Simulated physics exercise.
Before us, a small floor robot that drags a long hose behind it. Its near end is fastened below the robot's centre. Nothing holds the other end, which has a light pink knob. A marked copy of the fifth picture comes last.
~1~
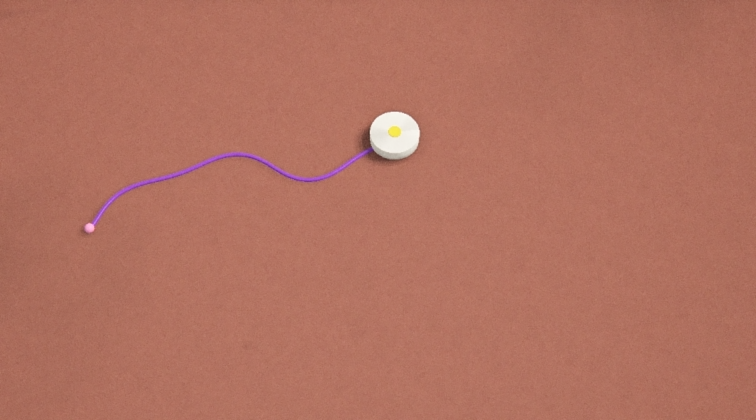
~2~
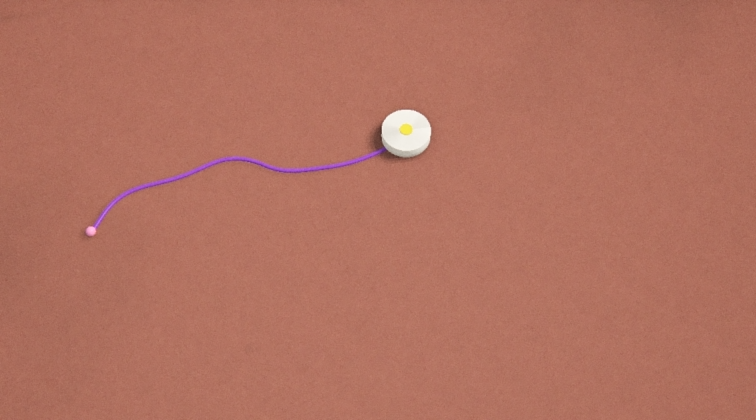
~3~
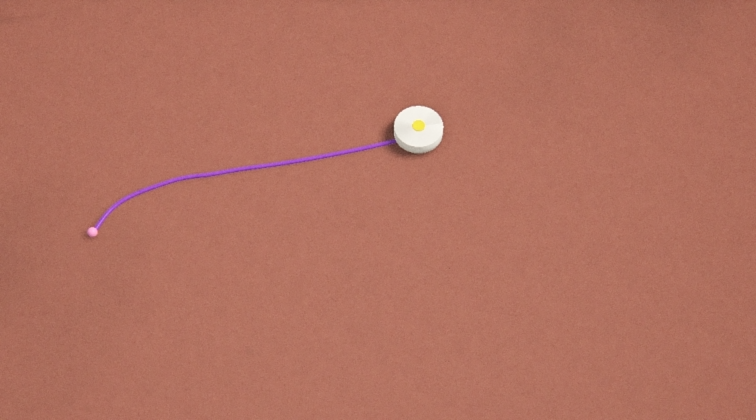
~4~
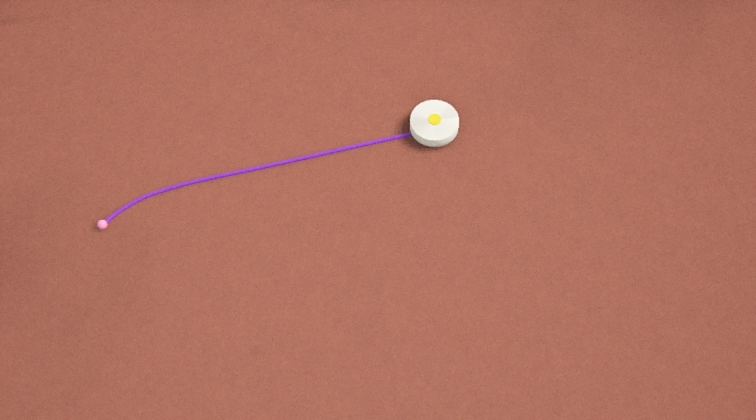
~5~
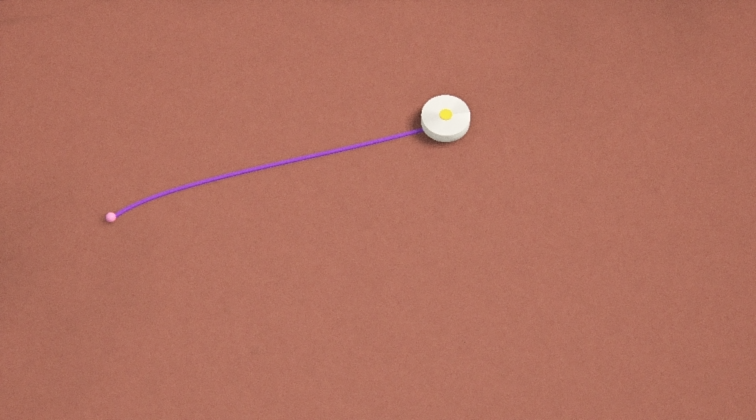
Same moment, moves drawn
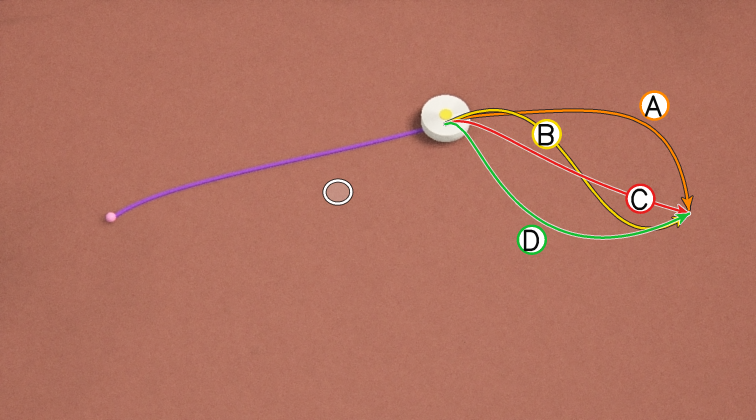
The video shows a white disc with a yellow centre moving right and slightly upward across a reddish-brown surface, straightening the wavy purple line trailing behind it, and then drawing the line's light pink knobbed end along.
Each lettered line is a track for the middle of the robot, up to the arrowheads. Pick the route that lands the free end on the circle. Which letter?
Choose route D.
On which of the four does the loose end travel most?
That is A.
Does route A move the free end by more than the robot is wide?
On that route, yes.
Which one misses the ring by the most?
Route A.
On the copy, A from (445, 124) via (598, 111) to (689, 210); B from (445, 124) via (569, 160) to (686, 216); C from (445, 124) via (565, 168) to (689, 214); D from (445, 124) via (542, 222) to (689, 214); the ring at (338, 192).
On D. First, robot (512, 192), middle of the hose (336, 168), free end (166, 195).
Then, robot (617, 233), middle of the hose (435, 206), free end (264, 181).
Finally, robot (691, 209), middle of the hose (508, 213), free end (336, 189); the free end is on the ring.
By contrast, A leaves the free end at (356, 150); B leaves the free end at (340, 163); C leaves the free end at (338, 168).
